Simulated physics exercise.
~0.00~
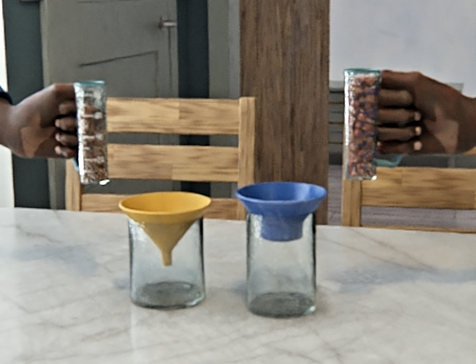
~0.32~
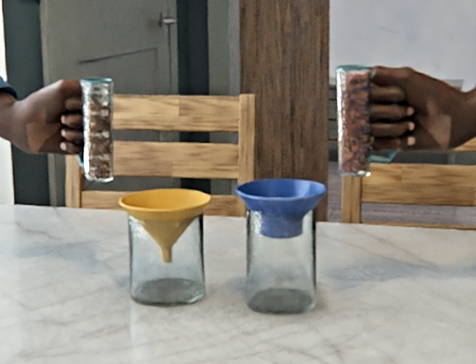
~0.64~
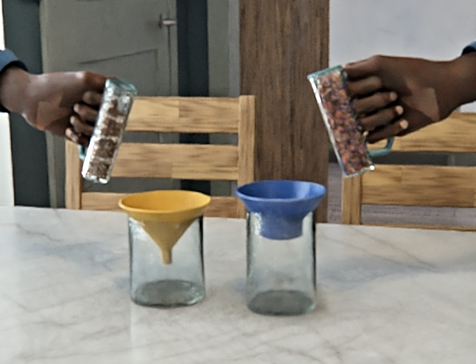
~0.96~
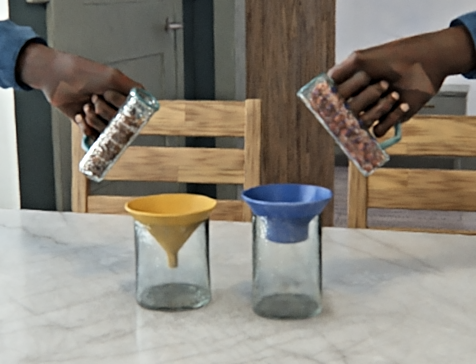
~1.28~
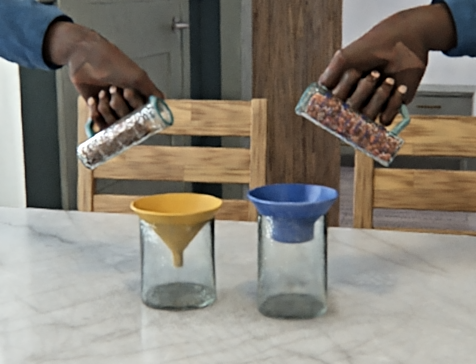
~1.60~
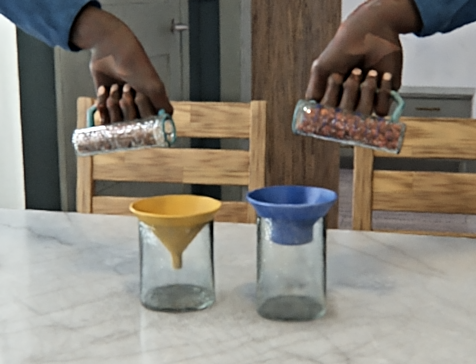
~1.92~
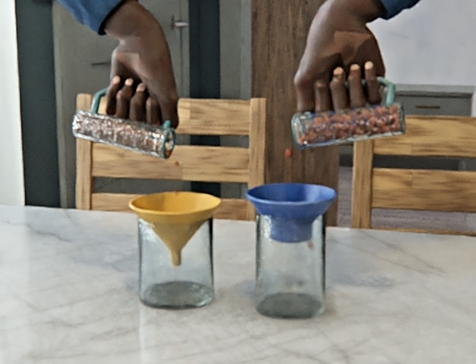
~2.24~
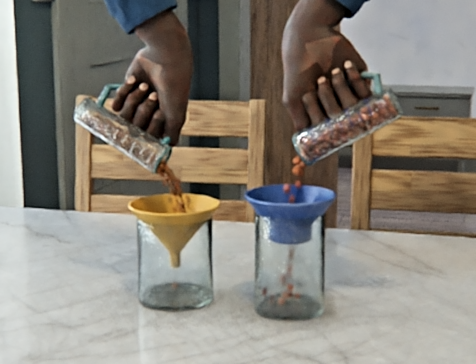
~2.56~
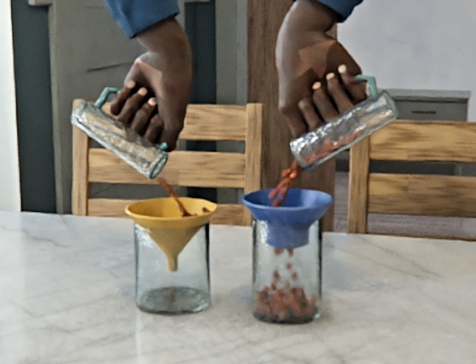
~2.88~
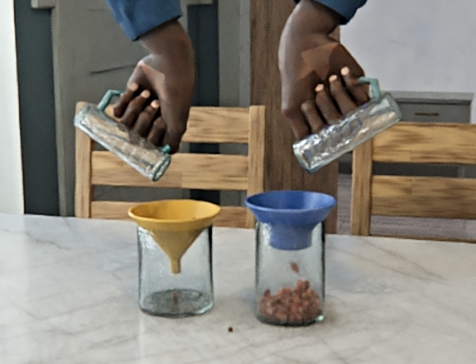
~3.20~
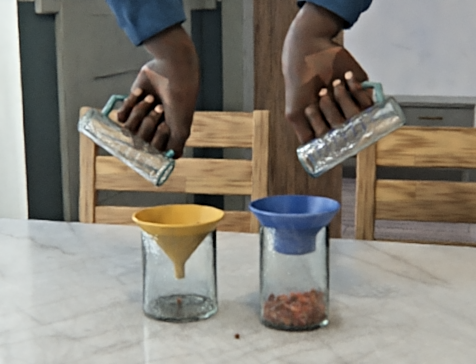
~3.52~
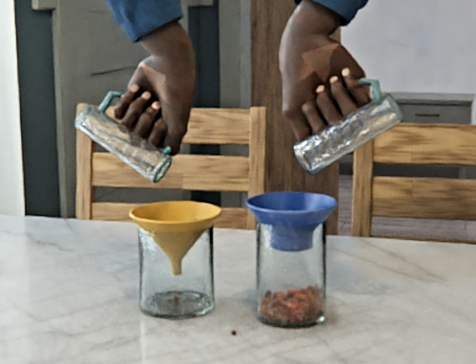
Two hands tipped glass cups of small reddish pieces over a yellow funnel and a blue funnel set in jars; the right load dropped through into its jar, while nearly all the left load stayed stuck in the yellow funnel.
